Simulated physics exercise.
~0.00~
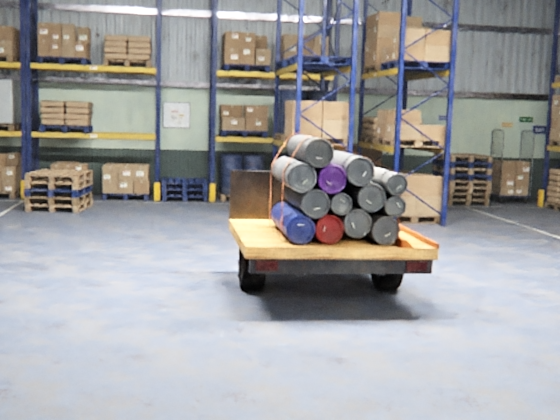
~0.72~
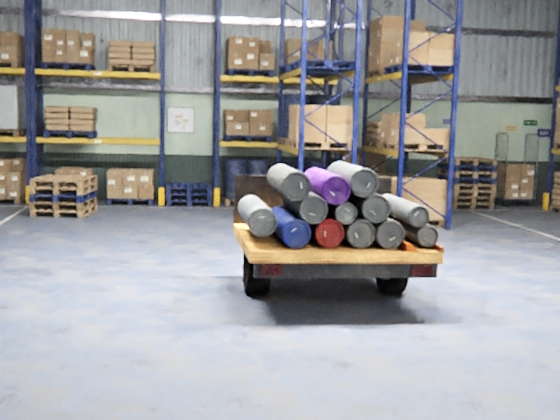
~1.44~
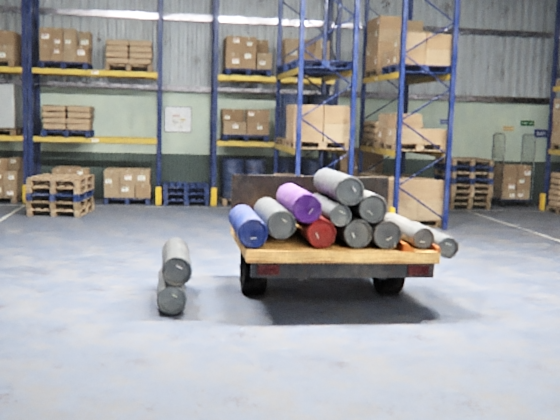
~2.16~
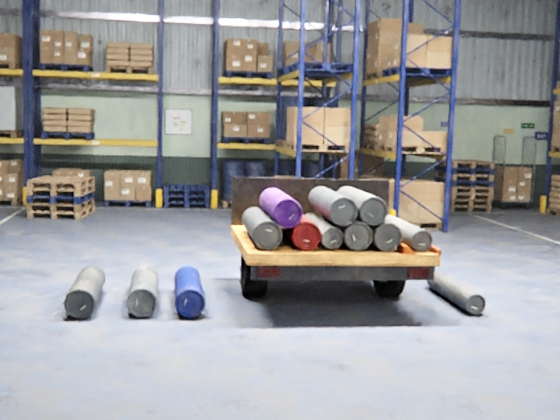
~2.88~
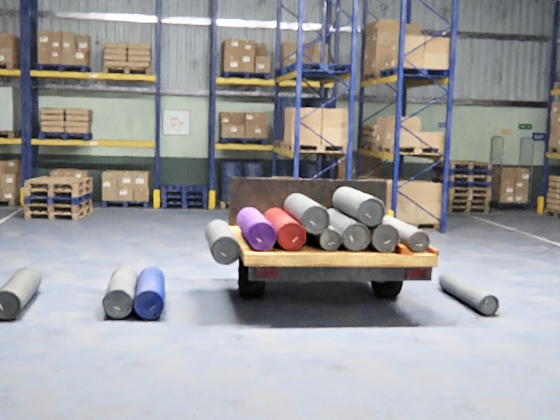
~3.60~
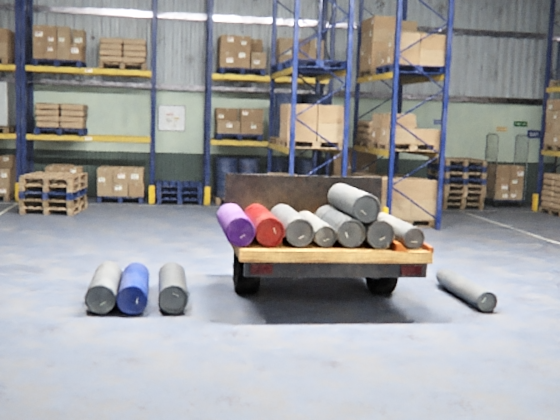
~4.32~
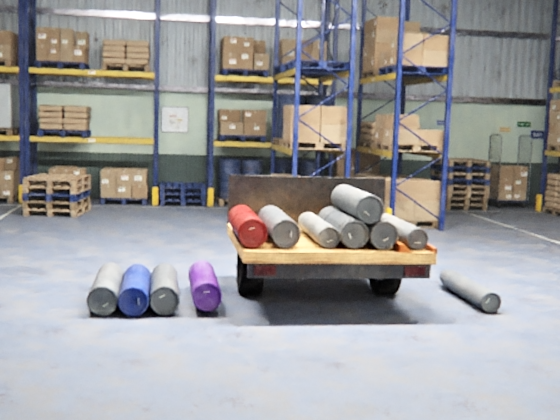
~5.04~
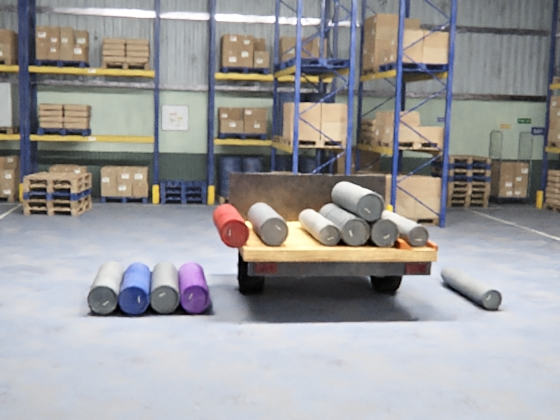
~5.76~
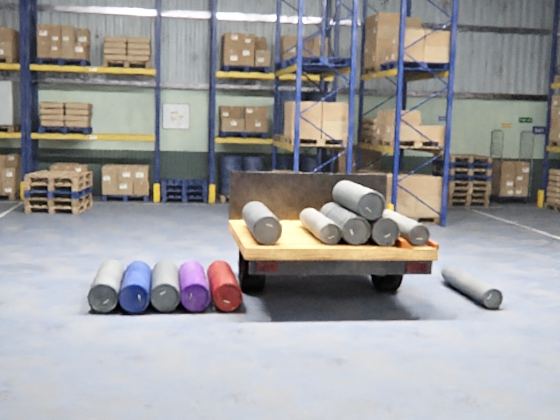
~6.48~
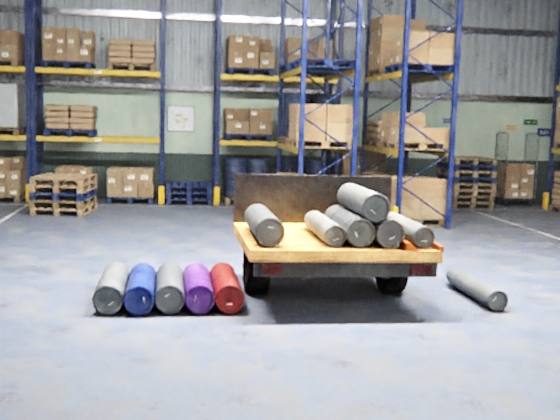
Stacked cylinders on a parked trailer in a warehouse collapse and spread, with one dropping off the right and blue, grey, purple and finally red ones rolling off the left, ending in a row on the floor while several grey ones stay on the deck.
